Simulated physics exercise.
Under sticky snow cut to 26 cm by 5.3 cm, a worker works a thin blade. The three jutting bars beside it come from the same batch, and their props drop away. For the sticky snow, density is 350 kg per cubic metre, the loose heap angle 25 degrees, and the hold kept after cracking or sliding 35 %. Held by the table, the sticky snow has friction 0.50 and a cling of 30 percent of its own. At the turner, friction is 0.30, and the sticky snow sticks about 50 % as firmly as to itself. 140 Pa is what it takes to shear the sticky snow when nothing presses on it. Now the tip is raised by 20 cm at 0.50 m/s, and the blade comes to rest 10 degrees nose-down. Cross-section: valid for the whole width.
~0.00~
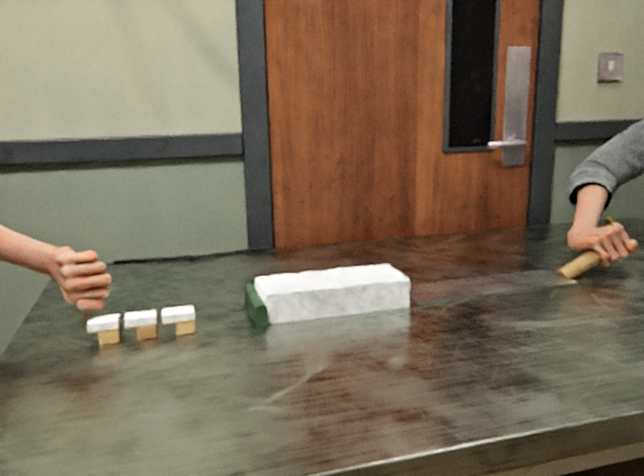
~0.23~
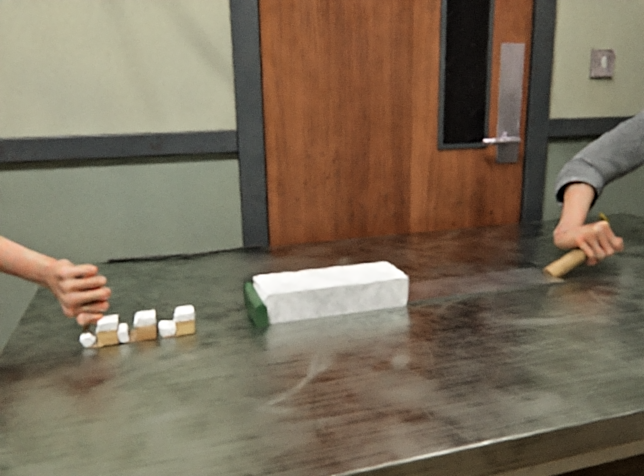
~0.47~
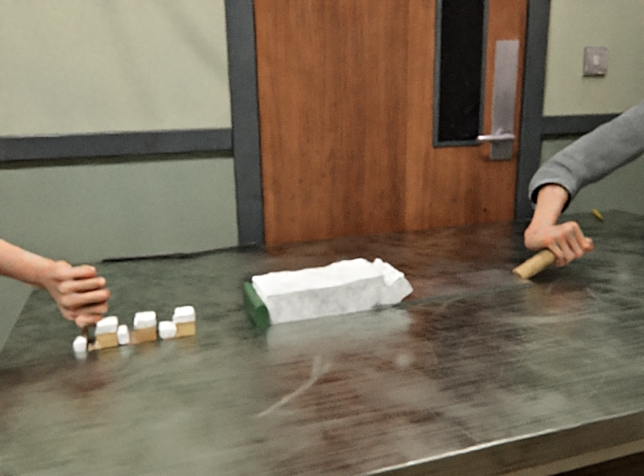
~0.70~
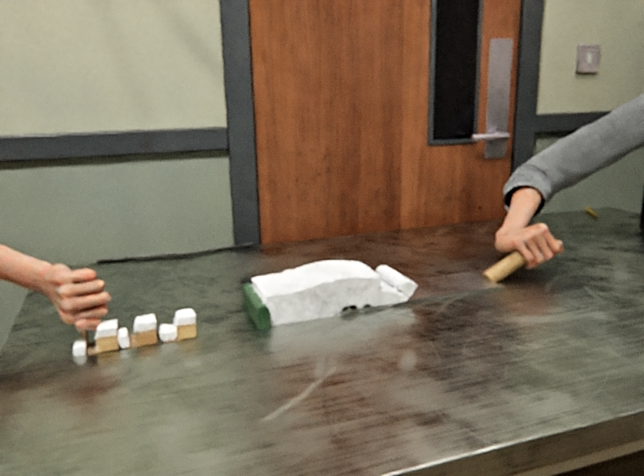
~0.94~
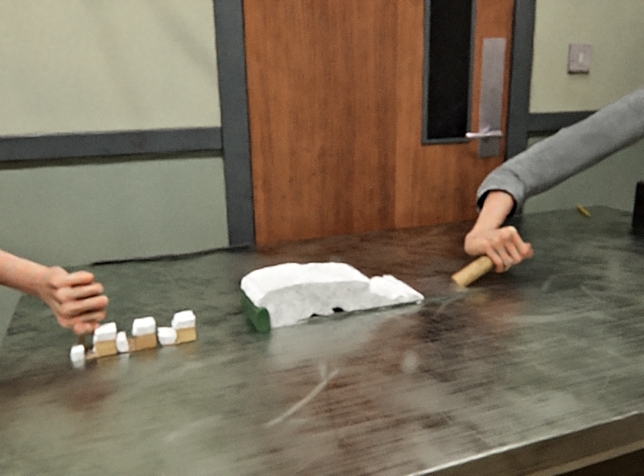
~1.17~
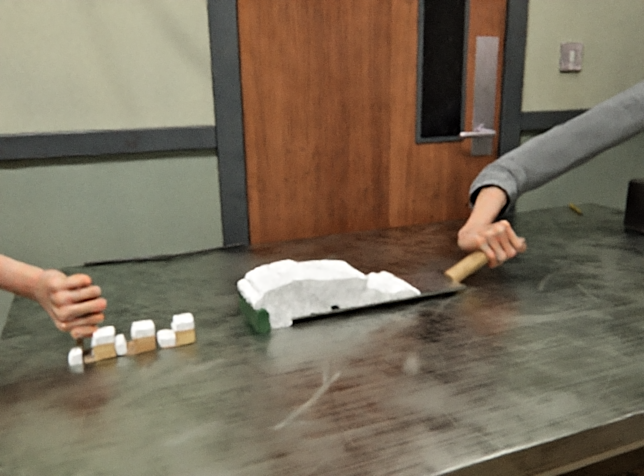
White block of sticky snow slumping and breaking at its right end as a hand draws a thin blade leftward beneath it.
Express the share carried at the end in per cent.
The share carried at the end is near 72 %.
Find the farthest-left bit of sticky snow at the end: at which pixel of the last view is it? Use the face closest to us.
Position: About (246, 333).
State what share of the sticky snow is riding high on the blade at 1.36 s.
40 %.
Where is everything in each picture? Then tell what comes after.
The first picture shows handle end of the blade at (580, 284), not yet moved; crest of the sticky snow at (274, 295); drop of the bar ends 0, 0, 0 (left to right).
The second picture shows handle end of the blade at (567, 283), moved 2.5 cm; crest of the sticky snow at (399, 279); drop of the bar ends 2.4 cm, 2.5 cm, 2.1 cm (left to right).
The third picture shows handle end of the blade at (535, 285), moved 9.5 cm; crest of the sticky snow at (379, 275); drop of the bar ends 2.3 cm, 2.5 cm, 2.1 cm (left to right).
The fourth picture shows handle end of the blade at (504, 288), moved 17 cm; crest of the sticky snow at (345, 279); drop of the bar ends 2.3 cm, 2.5 cm, 2.1 cm (left to right).
The fifth picture shows handle end of the blade at (472, 293), moved 23 cm; crest of the sticky snow at (304, 282); drop of the bar ends 2.3 cm, 2.5 cm, 2.1 cm (left to right).
The sixth picture shows handle end of the blade at (466, 288), moved 24 cm; crest of the sticky snow at (302, 279); drop of the bar ends 2.3 cm, 2.5 cm, 2.1 cm (left to right).
After 1.36 s, the tip is 9.8 cm up.
After 1.58 s, the tip is 20 cm up and 73 % is riding high on the blade.
After 1.81 s, the tip is 20 cm up and 72 % is riding high on the blade.
After 2.03 s, the tip is 20 cm up and 72 % is riding high on the blade.
After 2.13 s, the tip is 20 cm up and 72 % is riding high on the blade.
